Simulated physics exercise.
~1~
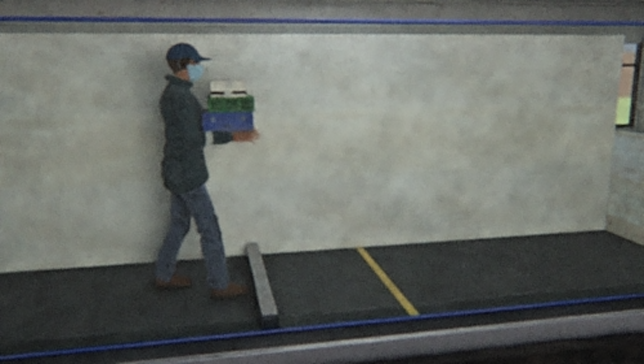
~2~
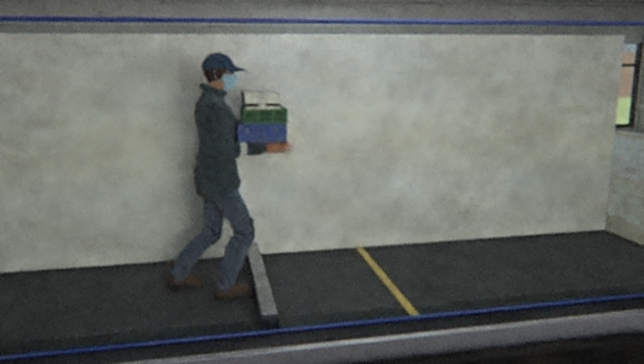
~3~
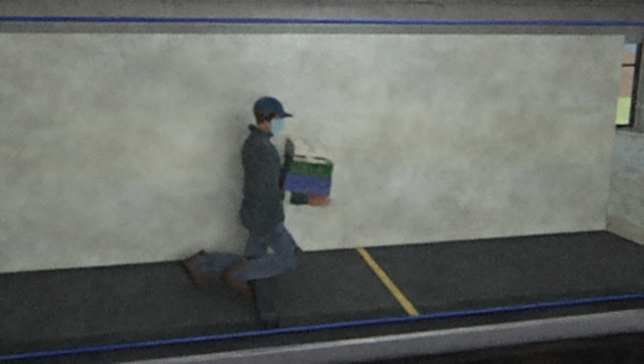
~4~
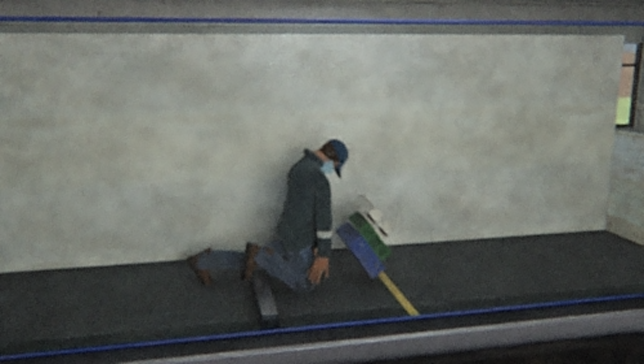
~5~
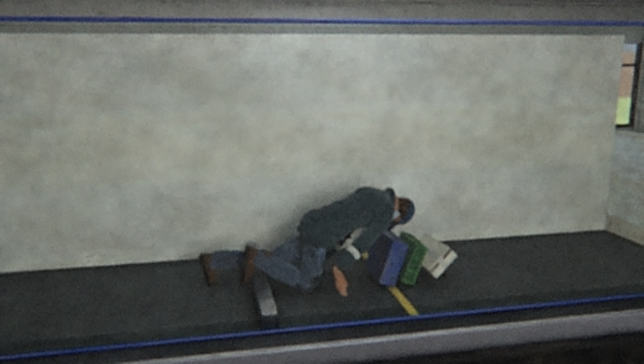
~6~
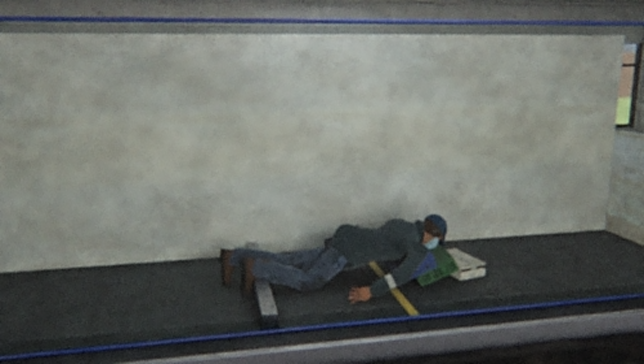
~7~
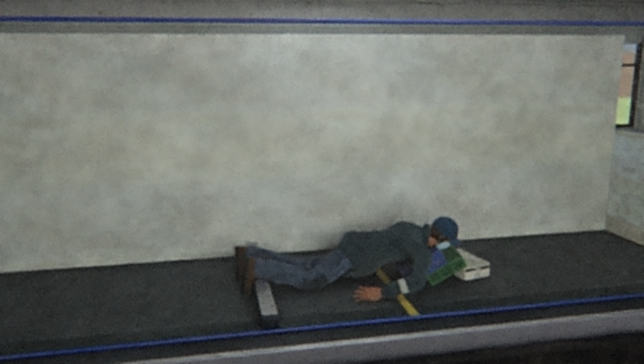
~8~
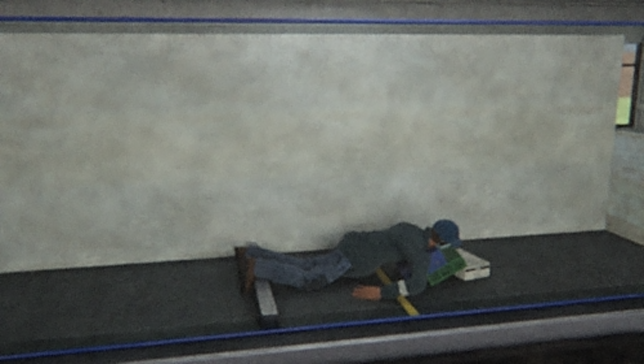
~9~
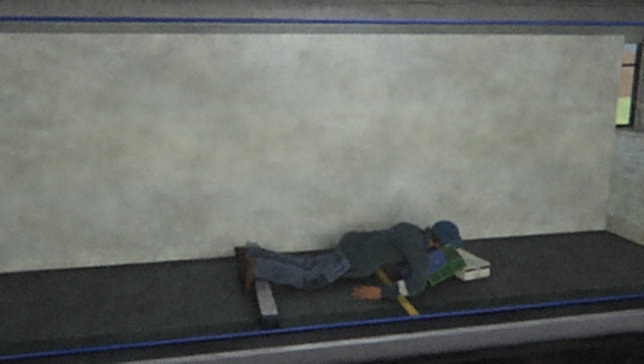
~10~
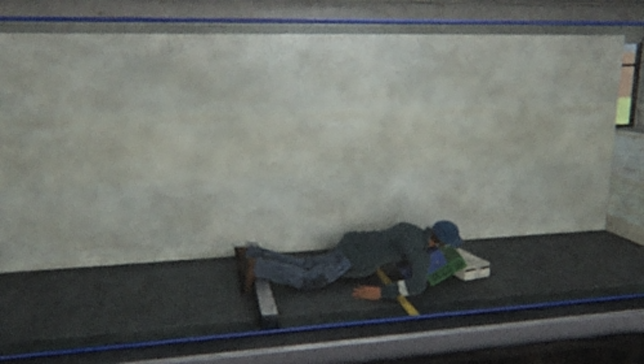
A masked person in a blue cap, dark jacket and jeans, holding a white box stacked on a green one and a blue one, moves right along a dark floor, seen from the side before a pale wall. A low rail lies ahead, with a yellow line to its right. The person's legs buckle at the rail, and they drop to their knees as the stack tips forward out of their hands. They pitch onto their front while the boxes tumble and spread rightward. Finally the person lies still, legs by the rail and head beyond the line, beside the resting boxes.
